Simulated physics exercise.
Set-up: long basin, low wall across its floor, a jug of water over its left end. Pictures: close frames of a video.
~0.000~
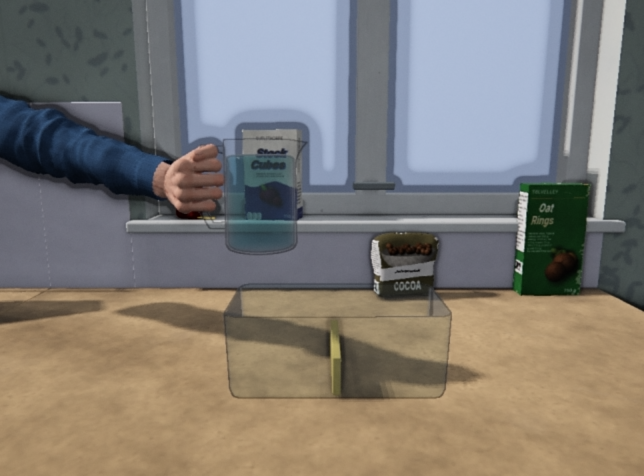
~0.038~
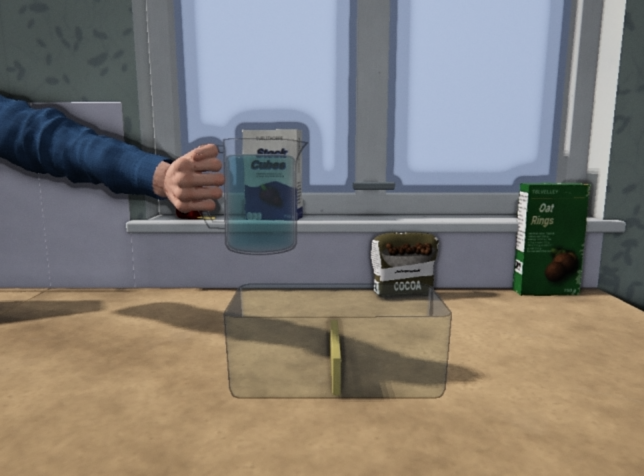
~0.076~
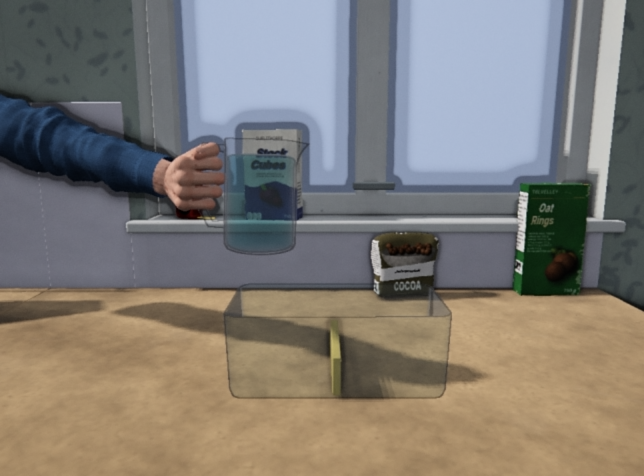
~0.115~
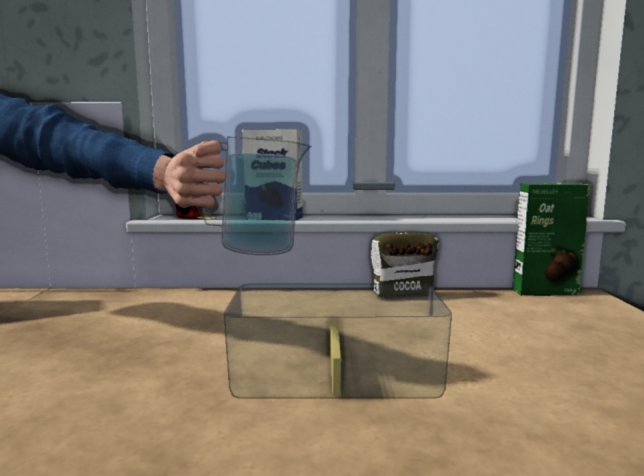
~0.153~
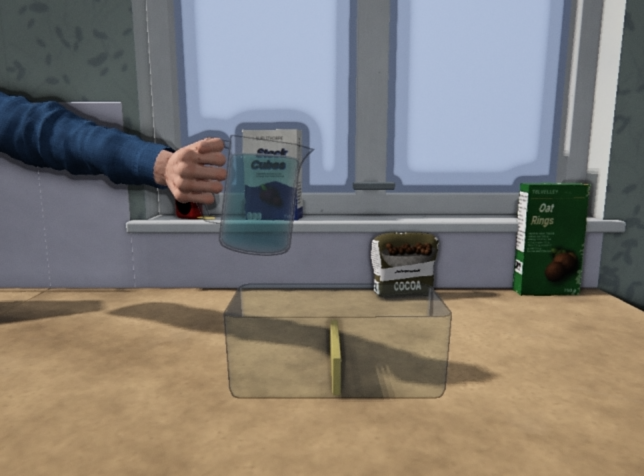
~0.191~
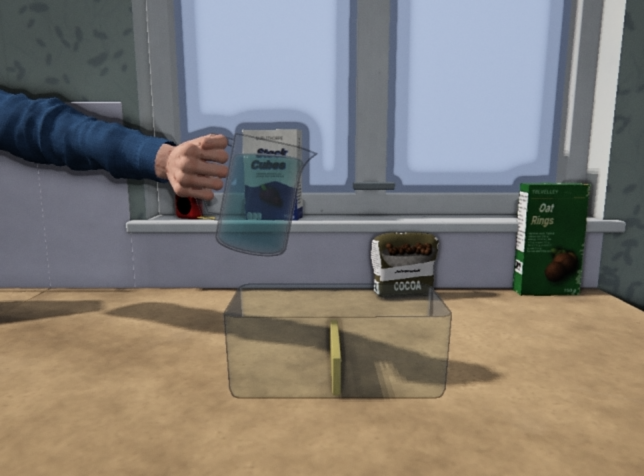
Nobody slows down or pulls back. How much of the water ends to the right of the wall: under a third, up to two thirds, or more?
Rises past two thirds.
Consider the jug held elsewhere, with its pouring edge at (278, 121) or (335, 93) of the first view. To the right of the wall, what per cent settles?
Close to 75 in a hundred, then close to 65 in a hundred.
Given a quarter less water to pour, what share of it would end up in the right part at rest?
It comes to near 95 per cent.
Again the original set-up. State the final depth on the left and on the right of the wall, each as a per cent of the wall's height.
The left reads 0 in a hundred and the right 70 in a hundred.
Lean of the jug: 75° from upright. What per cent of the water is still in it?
It still holds close to 85 per cent at that lean.
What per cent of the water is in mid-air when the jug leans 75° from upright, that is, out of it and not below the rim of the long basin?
15 in a hundred.
A moment on, the jug is tipped on its side and 85 per cent is still to pour, 0 is left of the wall and 2 right of it.
Next, the jug is tipped right over and 38 per cent is still to pour, 1 is left of the wall and 39 right of it.
Then the jug is tipped right over and 5 per cent is still to pour, 2 is left of the wall and 86 right of it.
Later the jug is tipped right over and 0 per cent is still to pour, 3 is left of the wall and 95 right of it.
In the end 4 per cent lies left of the wall, 95 right of it and 2 outside.
